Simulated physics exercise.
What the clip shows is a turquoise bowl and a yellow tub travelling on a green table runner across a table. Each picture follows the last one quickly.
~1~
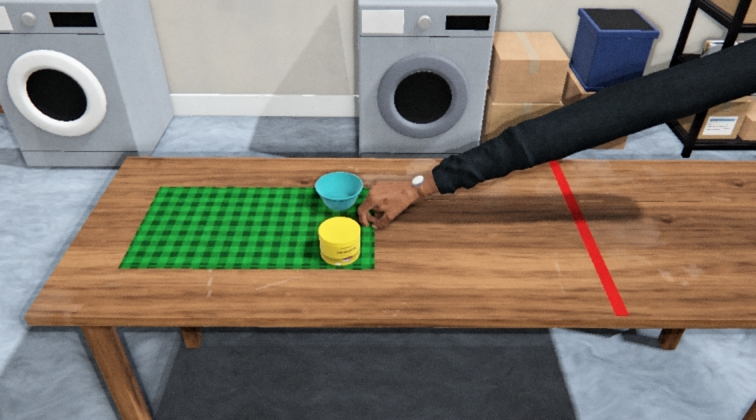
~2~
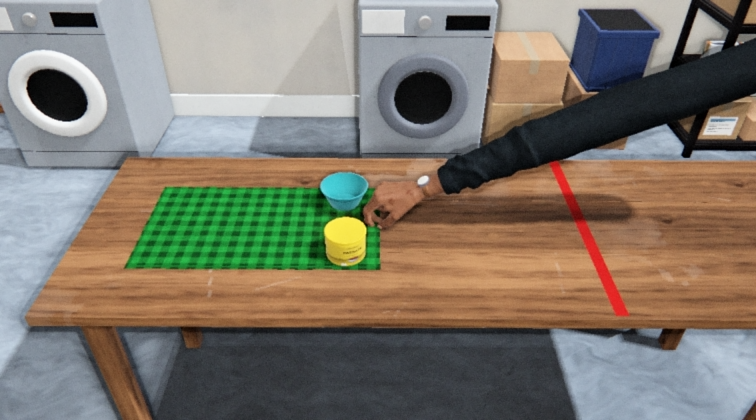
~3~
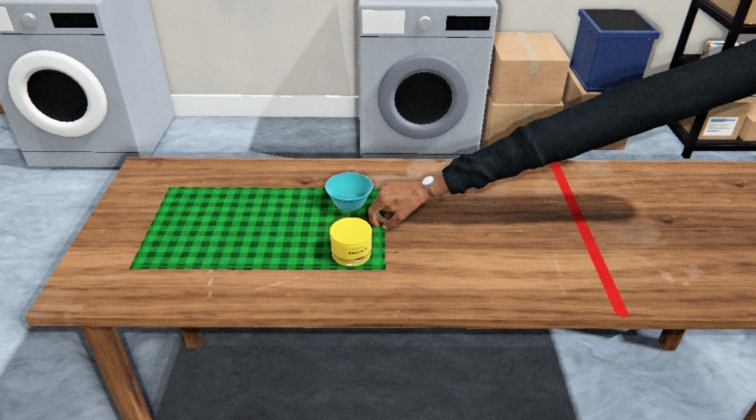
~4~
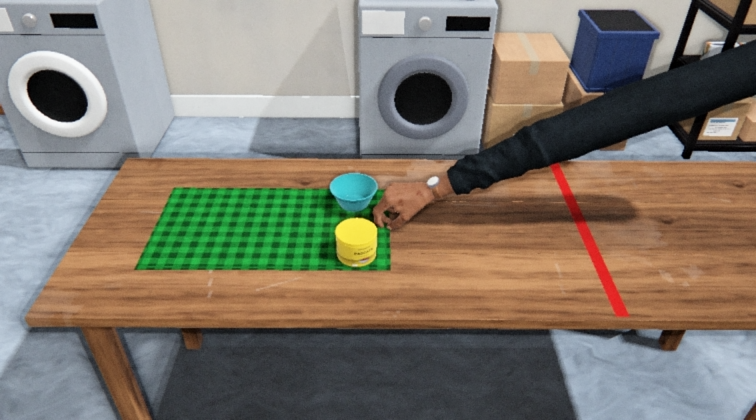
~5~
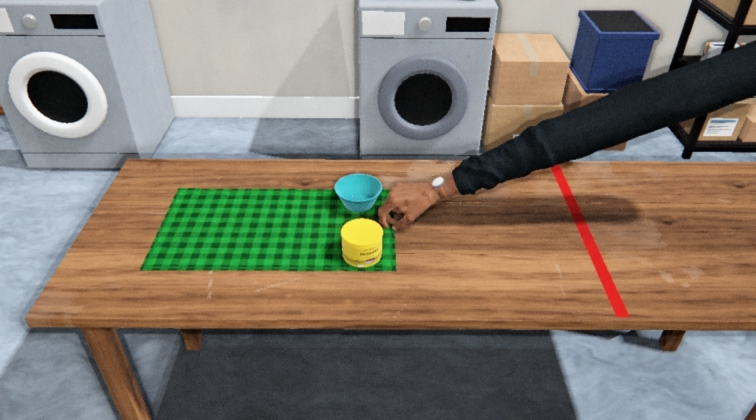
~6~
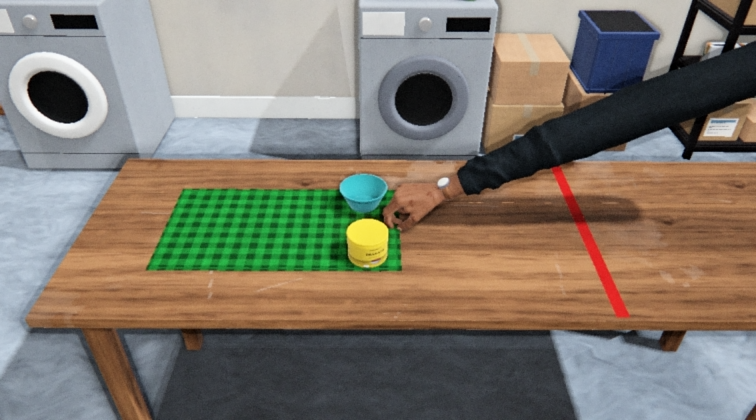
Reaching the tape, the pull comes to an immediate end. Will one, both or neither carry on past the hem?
Result: The turquoise bowl stays, the yellow tub stays.
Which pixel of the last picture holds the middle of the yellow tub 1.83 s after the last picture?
About (564, 244).
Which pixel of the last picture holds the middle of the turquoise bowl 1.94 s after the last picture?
Approx. location: (540, 197).
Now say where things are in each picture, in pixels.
Table runner end (374, 270); turquoise bowl (339, 185); yellow tub (339, 230); tape (615, 298), in the first picture.
Table runner end (380, 270), far hem (124, 269); yellow tub (345, 230), in the second picture.
Table runner end (385, 270); turquoise bowl (349, 186), in the third picture.
Table runner end (391, 271), far hem (134, 270); yellow tub (356, 231), in the fourth picture.
Table runner end (396, 272); turquoise bowl (358, 187), in the fifth picture.
Table runner end (402, 272), far hem (146, 271); turquoise bowl (363, 187); yellow tub (368, 232); tape (616, 300), in the sixth picture.
Then, 1.83 s after the last picture, hem at the tape; turquoise bowl on the cloth near (533, 197); yellow tub on the cloth near (564, 244).
Then, 1.94 s after the last picture, hem at the tape; turquoise bowl on the cloth near (540, 197); yellow tub on the cloth near (571, 244).
At rest, hem at the tape; turquoise bowl on the cloth near (540, 197); yellow tub on the cloth near (571, 244). The turquoise bowl keeps its seat and the yellow tub stays on the cloth.
